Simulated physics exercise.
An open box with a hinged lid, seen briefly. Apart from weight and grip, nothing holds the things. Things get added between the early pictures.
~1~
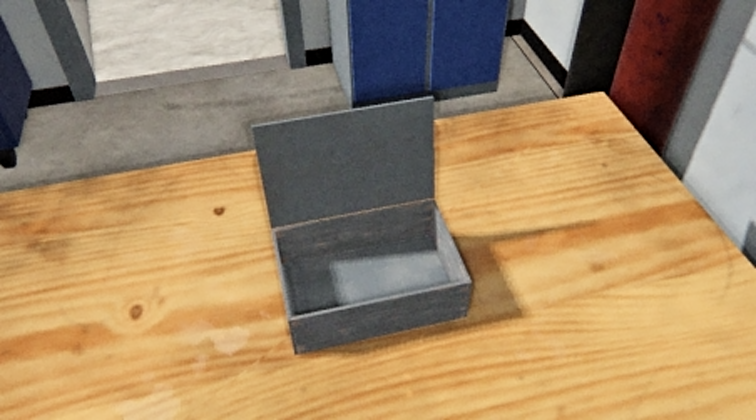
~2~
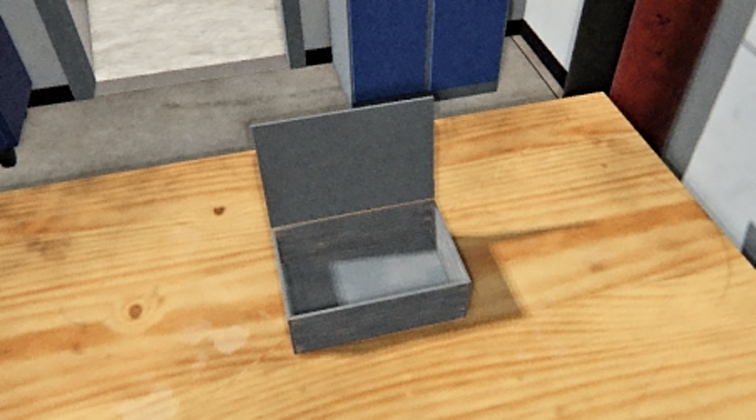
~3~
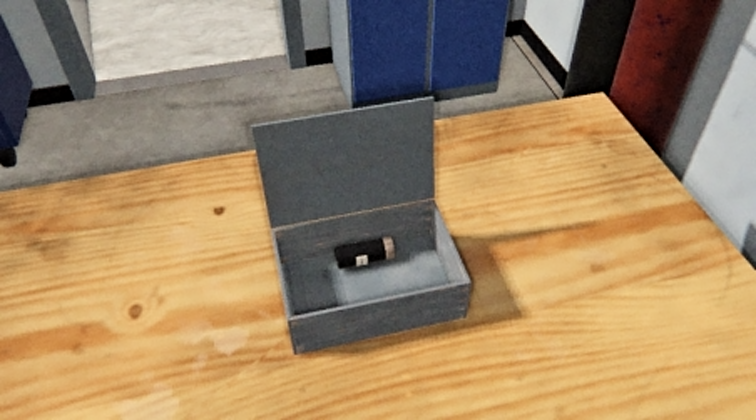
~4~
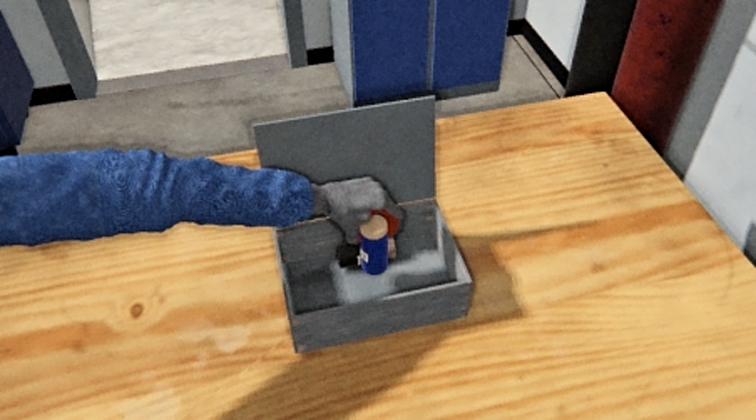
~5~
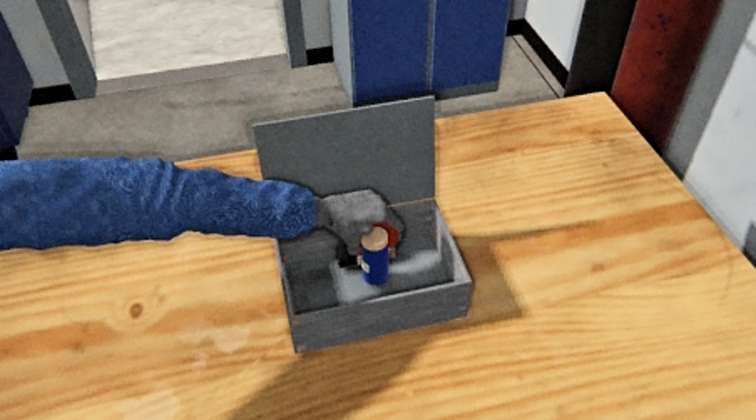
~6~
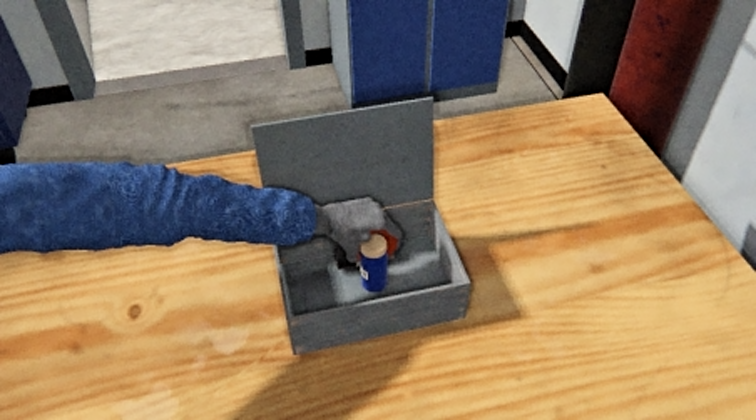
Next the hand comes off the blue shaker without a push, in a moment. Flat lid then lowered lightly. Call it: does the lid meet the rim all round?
No, the lid is held open.
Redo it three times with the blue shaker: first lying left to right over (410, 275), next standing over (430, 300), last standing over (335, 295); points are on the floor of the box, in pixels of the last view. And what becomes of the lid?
In the first case the lid comes down fully; in the second it stays propped open; in the third it stays propped open.
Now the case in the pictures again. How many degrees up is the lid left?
The answer is about 12 degrees.
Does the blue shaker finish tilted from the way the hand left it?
Simply put, it remains unturned.
Then, 1.20 s later than the last frame, lid starting down.
Then, 1.70 s later than the last frame, lid 52° above the rim.
Then, 2.10 s later than the last frame, lid 18° above the rim.
When it is over, lid 13° above the rim; both as before. End places, in pixels of the last picture, blue shaker near (374, 264).
